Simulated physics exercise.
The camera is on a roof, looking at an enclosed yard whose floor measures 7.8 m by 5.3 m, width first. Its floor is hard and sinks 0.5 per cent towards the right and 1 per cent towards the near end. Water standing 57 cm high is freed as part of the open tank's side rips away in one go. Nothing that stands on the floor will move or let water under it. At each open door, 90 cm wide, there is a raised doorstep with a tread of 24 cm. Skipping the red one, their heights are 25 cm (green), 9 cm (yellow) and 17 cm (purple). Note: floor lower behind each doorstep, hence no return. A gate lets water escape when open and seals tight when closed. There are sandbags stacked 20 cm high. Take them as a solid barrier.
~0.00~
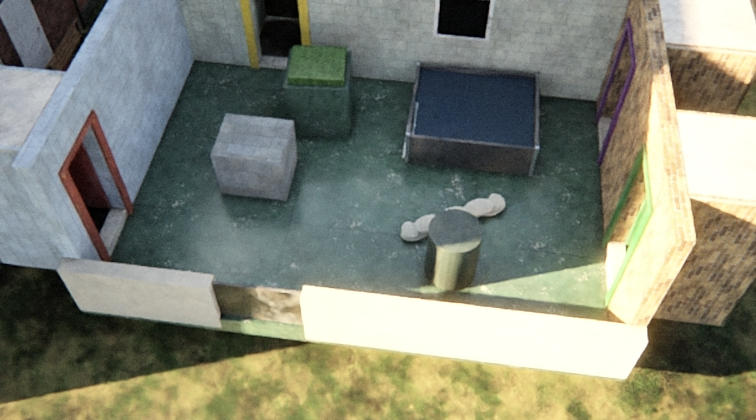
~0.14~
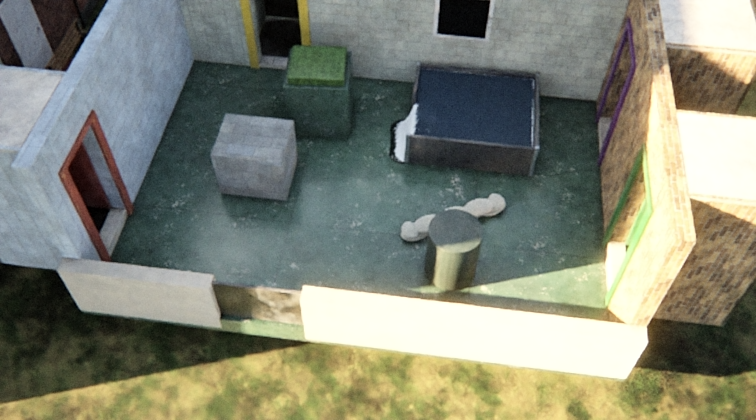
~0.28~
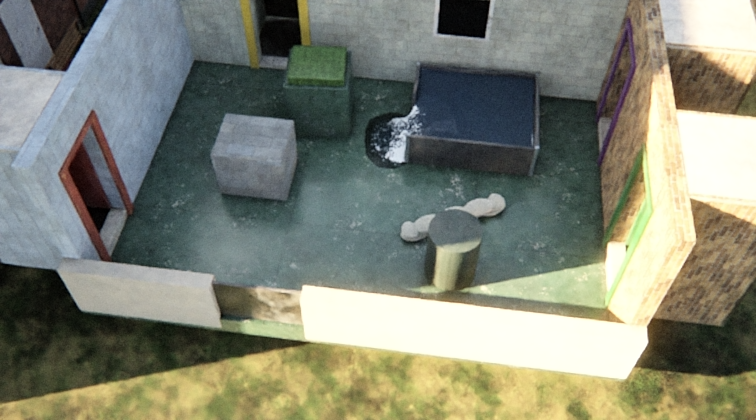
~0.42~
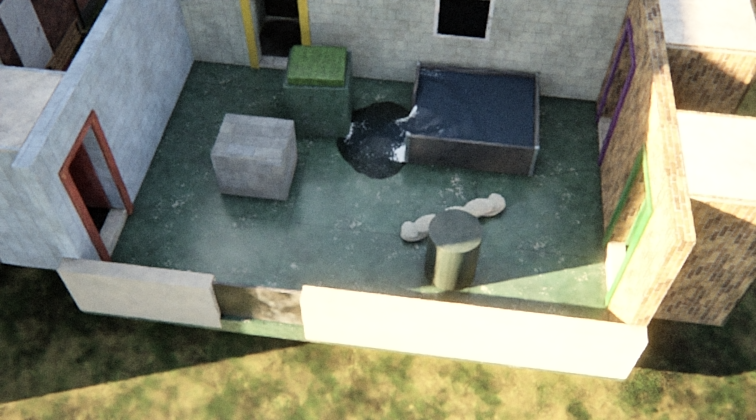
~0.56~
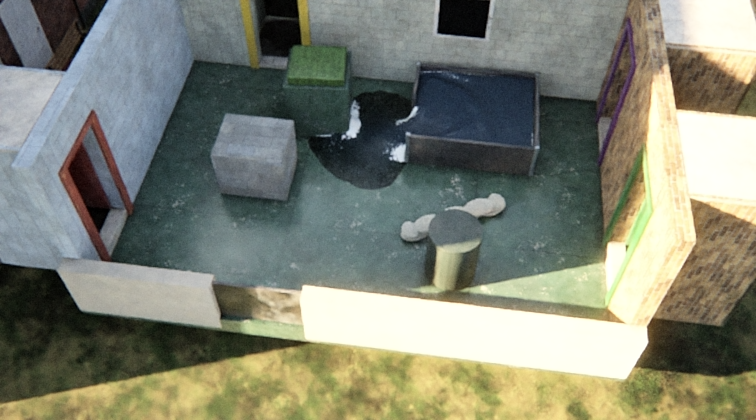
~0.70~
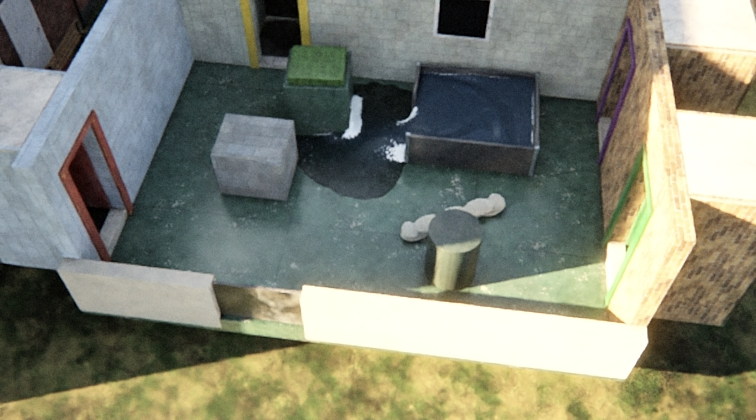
In a walled yard seen from above, dark water poured from the left side of an open tank and spread across the green floor, reaching the grass-topped block and then the pale grey block.
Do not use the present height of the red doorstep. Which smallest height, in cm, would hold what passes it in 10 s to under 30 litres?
It would have to be roughly 5.5 cm high.
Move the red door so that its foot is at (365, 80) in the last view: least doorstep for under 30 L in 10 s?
It needs about 15 cm.
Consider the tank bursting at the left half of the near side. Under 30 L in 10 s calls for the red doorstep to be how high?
About 14.0 centimetres.
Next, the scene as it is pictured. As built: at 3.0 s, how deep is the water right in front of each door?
Door by door in centimetres - red 0, green 0, yellow 2, purple 0.
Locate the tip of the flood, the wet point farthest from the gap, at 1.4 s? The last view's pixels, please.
The farthest wet point sits near (179, 146) in the last view.
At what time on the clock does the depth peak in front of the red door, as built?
Roughly 9.0 s.
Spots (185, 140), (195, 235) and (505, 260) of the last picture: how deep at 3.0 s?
Going through the spots in order gives 5, 0 and 0 centimetres.
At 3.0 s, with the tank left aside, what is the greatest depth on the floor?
26 cm.
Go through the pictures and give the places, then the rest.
The open tank at (475, 108) is whole and still, 57 cm deep; the red door at (101, 198) is dry, in the first frame.
Water pours out at (412, 133) and has run 0.3 m, to (394, 143); about 8 cm deep outside, 57 cm at the back, in the second frame.
The front is at (370, 148), 0.7 m from the gap at (412, 135); 0.7 m2 of floor is wet, 57 cm left at the back, in the third frame.
The gap is at (412, 135), the front 1.2 m out at (342, 148); the back of the open tank holds 57 cm, in the fourth frame.
Water pours out at (412, 135) and has run 1.7 m, to (316, 145); about 6 cm deep outside, 57 cm at the back, in the fifth frame.
The front is at a hidden place, 2.2 m from the gap at (412, 135); 2.8 m2 of floor is wet, 56 cm left at the back; 3.3 m in a straight line remain to the red door at (101, 198), in the sixth frame.
After 1.4 s water covers 15 % of the floor, deepest (38 cm) near (356, 134); it has not reached the red door.
After 3.0 s water covers 45 % of the floor, deepest (26 cm) near (356, 134); it has not reached the red door.
After 10.0 s water covers 90 % of the floor, deepest (12 cm) near (305, 315); 8 cm at the red door, 0 litres in over its 18 cm doorstep.
At the red door as built, the water arrived by 3.2 s and peaked near 10 cm at 8.8 s.
With a doorstep of 4.5 cm, 47 litres would have come in within the 10 s; with 6 cm, 24 litres. So under 30 litres takes about 5.5 cm.
